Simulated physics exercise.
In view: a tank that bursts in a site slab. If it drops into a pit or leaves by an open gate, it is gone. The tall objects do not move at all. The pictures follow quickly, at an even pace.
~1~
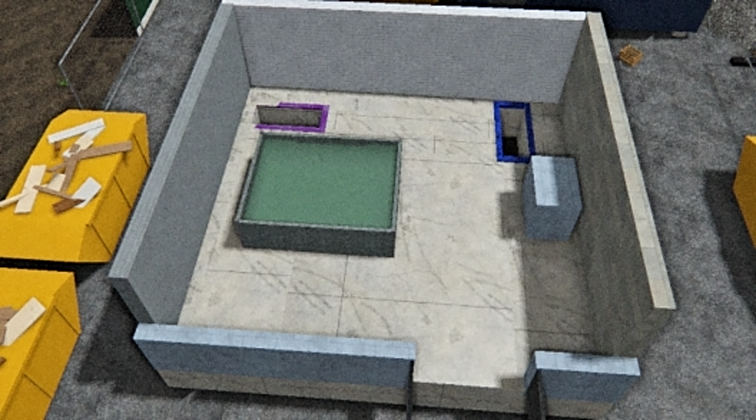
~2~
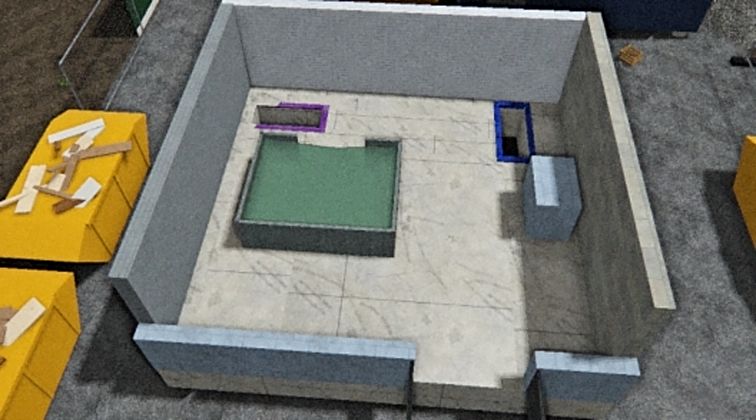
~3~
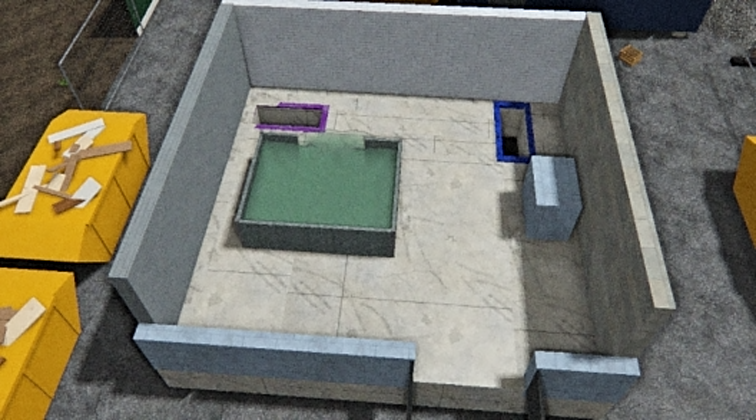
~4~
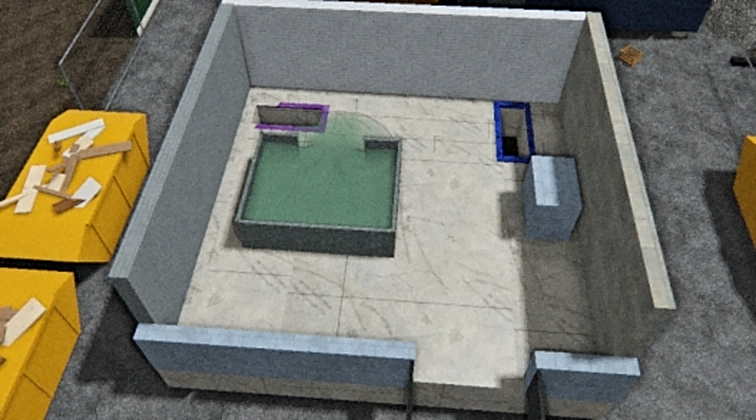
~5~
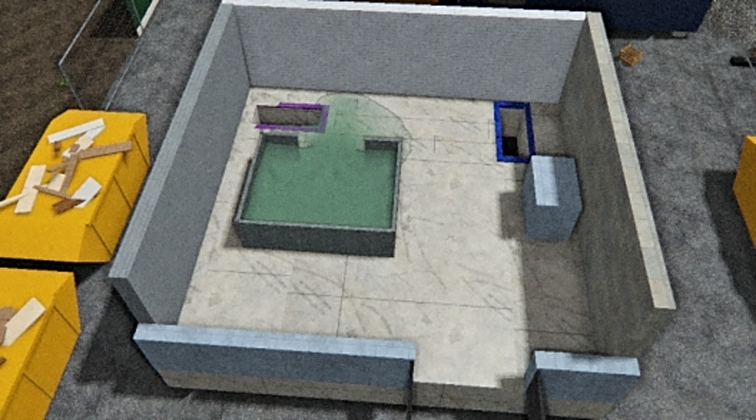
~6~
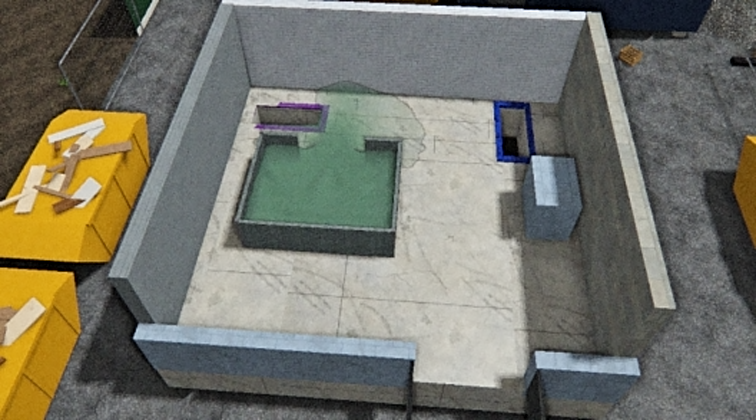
At first, an open tank of green water sits whole and still on a pale walled slab, near purple- and blue-edged openings. Then a gap breaks in its far side and water pours out, fanning across the floor beside the purple-edged opening and spreading to the back wall and rightward.
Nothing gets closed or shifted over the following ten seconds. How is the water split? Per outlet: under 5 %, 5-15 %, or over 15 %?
My prediction: Gate: Beneath five per cent; blue pit: Past fifteen per cent; purple pit: Past fifteen per cent.
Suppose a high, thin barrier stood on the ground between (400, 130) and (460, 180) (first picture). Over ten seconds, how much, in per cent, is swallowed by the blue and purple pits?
Blue 20 %, purple 40 %.
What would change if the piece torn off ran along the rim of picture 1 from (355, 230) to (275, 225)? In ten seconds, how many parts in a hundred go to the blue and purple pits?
Blue takes 0 in a hundred, purple takes 14 in a hundred.
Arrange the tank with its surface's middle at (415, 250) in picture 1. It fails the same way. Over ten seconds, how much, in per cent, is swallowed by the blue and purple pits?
Result in per cent: Blue pit 25, purple pit 25.
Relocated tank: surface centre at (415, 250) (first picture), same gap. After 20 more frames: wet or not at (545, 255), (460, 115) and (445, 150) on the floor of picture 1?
Taking them as they were asked, they come out bone dry, soaked, soaked.
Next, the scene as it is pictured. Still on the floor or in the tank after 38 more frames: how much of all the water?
Around 56 percent.
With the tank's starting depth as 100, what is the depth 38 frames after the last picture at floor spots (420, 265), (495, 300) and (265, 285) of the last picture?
Respectively near 0, 2 and 0 per cent.
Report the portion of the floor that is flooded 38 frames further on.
My estimate is close to 55 per cent.
A moment on, water covers 20 % of the floor; the gate 0 %, the blue pit 0 %, the purple pit 5 %.
Next, water covers 25 % of the floor; the gate 0 %, the blue pit 1 %, the purple pit 11 %.
Then, water covers 40 % of the floor; the gate 0 %, the blue pit 8 %, the purple pit 19 %.
Later, water covers 55 % of the floor; the gate 0 %, the blue pit 16 %, the purple pit 29 %.
In the end, water covers 75 % of the floor; the gate 1 %, the blue pit 20 %, the purple pit 37 %.
